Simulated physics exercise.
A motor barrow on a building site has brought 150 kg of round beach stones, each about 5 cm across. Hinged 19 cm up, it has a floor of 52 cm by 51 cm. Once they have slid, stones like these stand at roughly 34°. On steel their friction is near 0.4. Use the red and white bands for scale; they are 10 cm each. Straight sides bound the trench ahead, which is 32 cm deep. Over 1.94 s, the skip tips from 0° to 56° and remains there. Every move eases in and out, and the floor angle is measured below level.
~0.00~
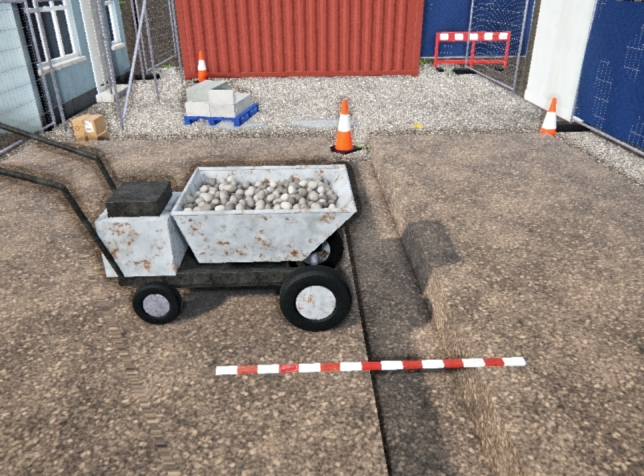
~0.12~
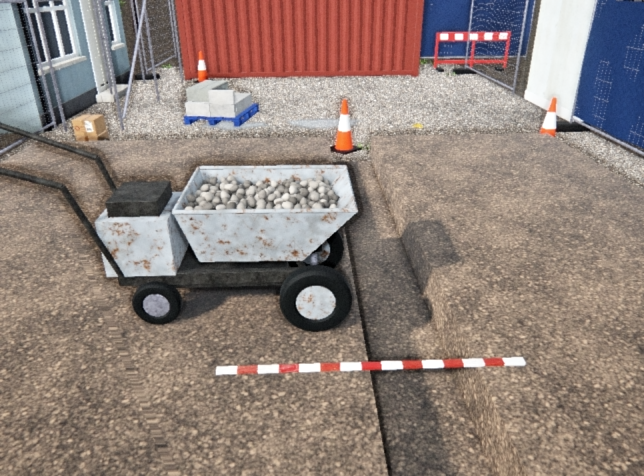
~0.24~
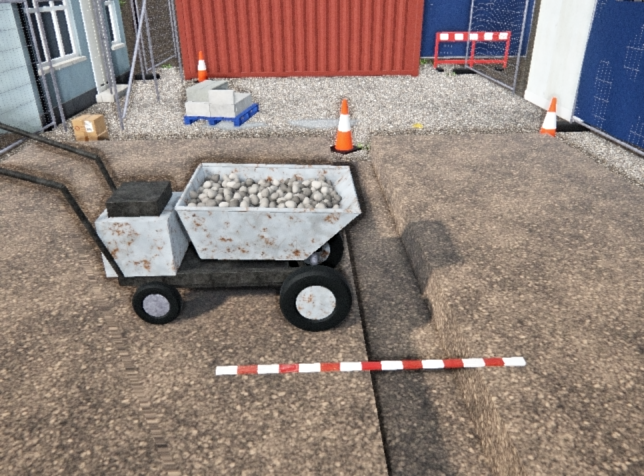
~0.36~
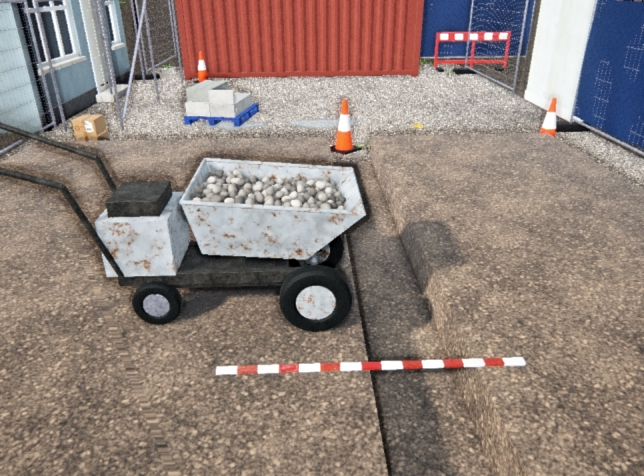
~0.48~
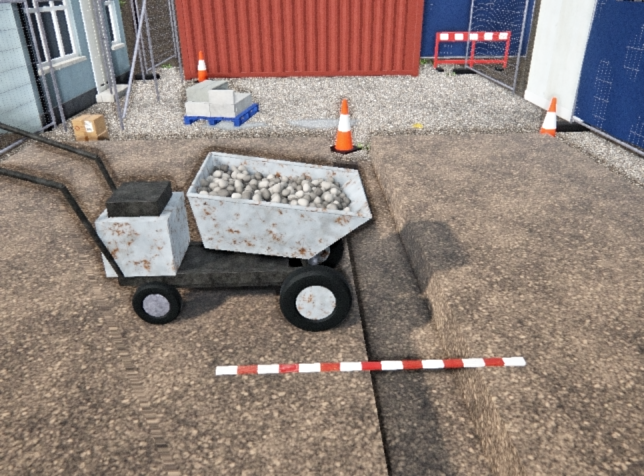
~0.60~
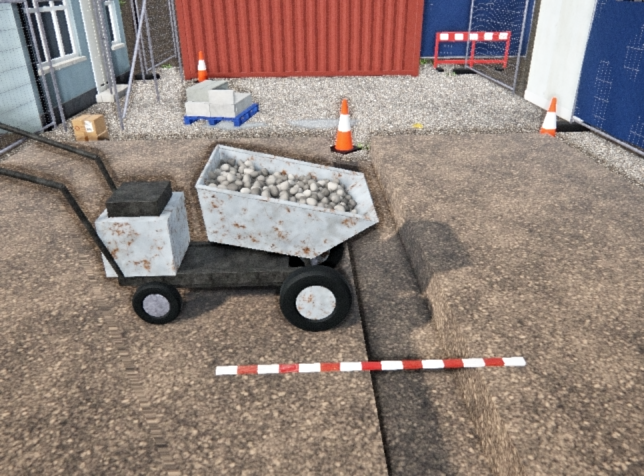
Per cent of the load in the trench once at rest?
About 63 %.
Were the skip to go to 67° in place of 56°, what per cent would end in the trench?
About 65 per cent would end up in the trench.
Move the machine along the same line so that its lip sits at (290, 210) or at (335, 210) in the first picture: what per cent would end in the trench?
Some 85 and some 85 per cent, in that order.
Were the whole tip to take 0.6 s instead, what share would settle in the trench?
In that case, around 45%.
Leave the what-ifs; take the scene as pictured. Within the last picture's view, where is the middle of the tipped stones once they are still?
At about pixel (425, 326) in the last view.
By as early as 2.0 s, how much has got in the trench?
Roughly 20% by that time.
After 1.5 s the floor is at 47°; 100 % in the skip; the foremost stones are at (415, 247).
After 2.0 s the floor is at 56°; 70 % in the skip, 22 % in the trench, 7 % past the trench; the foremost stones are at (482, 295).
After 2.4 s the floor is at 56°; 45 % in the skip, 35 % in the trench, 20 % past the trench; the foremost stones are at (528, 282).
After 4.3 s the floor is at 56°; 14 % in the skip, 63 % in the trench, 22 % past the trench; the foremost stones are at (578, 285).
